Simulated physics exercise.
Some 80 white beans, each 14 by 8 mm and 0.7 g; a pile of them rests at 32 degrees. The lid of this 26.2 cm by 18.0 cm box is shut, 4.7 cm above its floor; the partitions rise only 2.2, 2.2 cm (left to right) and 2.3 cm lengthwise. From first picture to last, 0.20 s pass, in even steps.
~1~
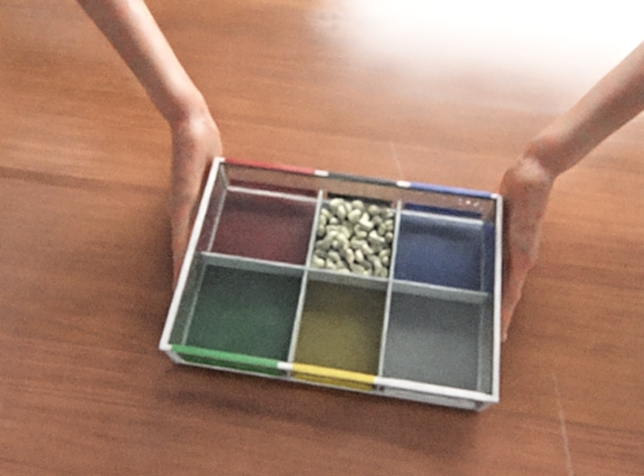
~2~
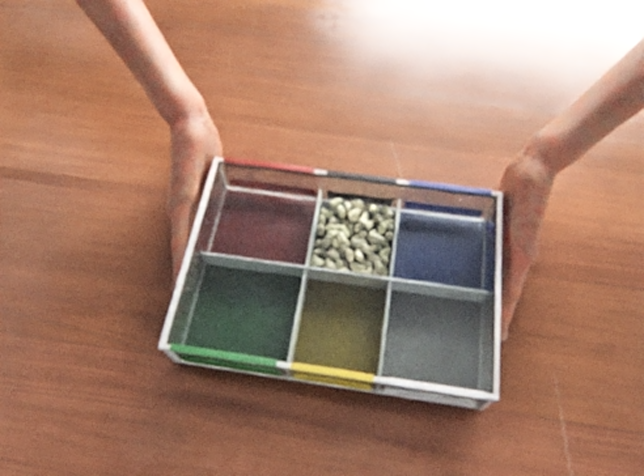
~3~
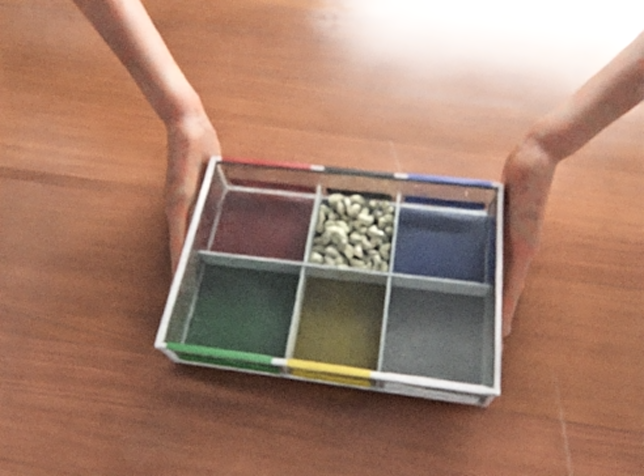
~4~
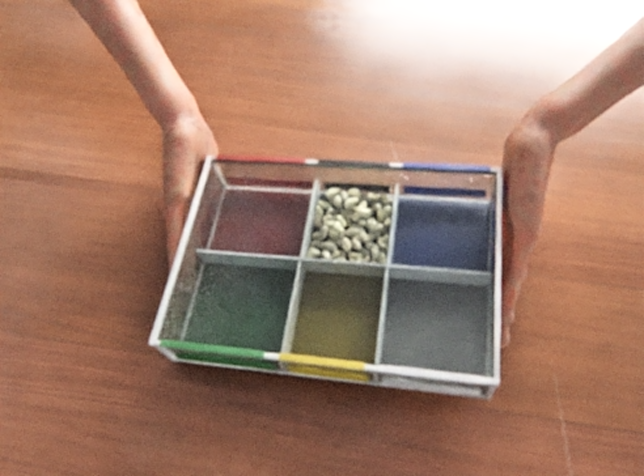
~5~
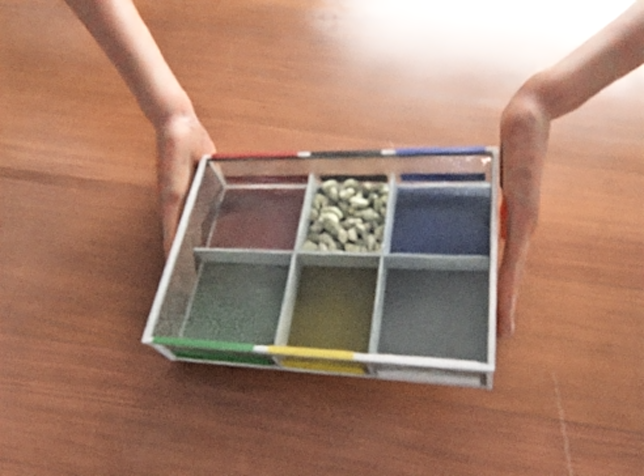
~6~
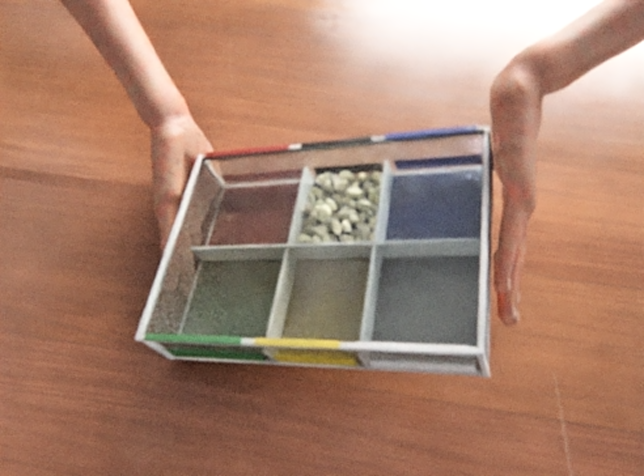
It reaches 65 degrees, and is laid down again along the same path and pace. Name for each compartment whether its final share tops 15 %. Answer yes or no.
Red yes, blue no, green no, yellow no, white no, black yes.
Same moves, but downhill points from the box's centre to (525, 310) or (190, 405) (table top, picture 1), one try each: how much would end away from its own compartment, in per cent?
About 35 and 45 per cent.
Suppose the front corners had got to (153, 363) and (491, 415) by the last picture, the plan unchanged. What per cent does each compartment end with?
Red 5, blue 0, green 20, yellow 15, white 0, black 55.
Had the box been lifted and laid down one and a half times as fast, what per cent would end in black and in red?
Black 45, red 55.
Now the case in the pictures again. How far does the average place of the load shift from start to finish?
Some 5.5 cm.
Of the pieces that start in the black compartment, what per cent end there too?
Some 70 per cent.
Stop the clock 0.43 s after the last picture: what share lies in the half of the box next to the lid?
Some 20 per cent.
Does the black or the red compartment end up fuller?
It is the black one.
Then, 0.43 s after the last picture, tilt 63 degrees; red 10 %, black 90 %.
Then, 0.73 s after the last picture, tilt 25 degrees; red 35 %, black 65 %.
Then, 1.12 s after the last picture, tilt 0 degrees; red 35 %, black 65 %.
In the end, red 35 %, blue 0 %, green 0 %, yellow 0 %, white 0 %, black 65 %.
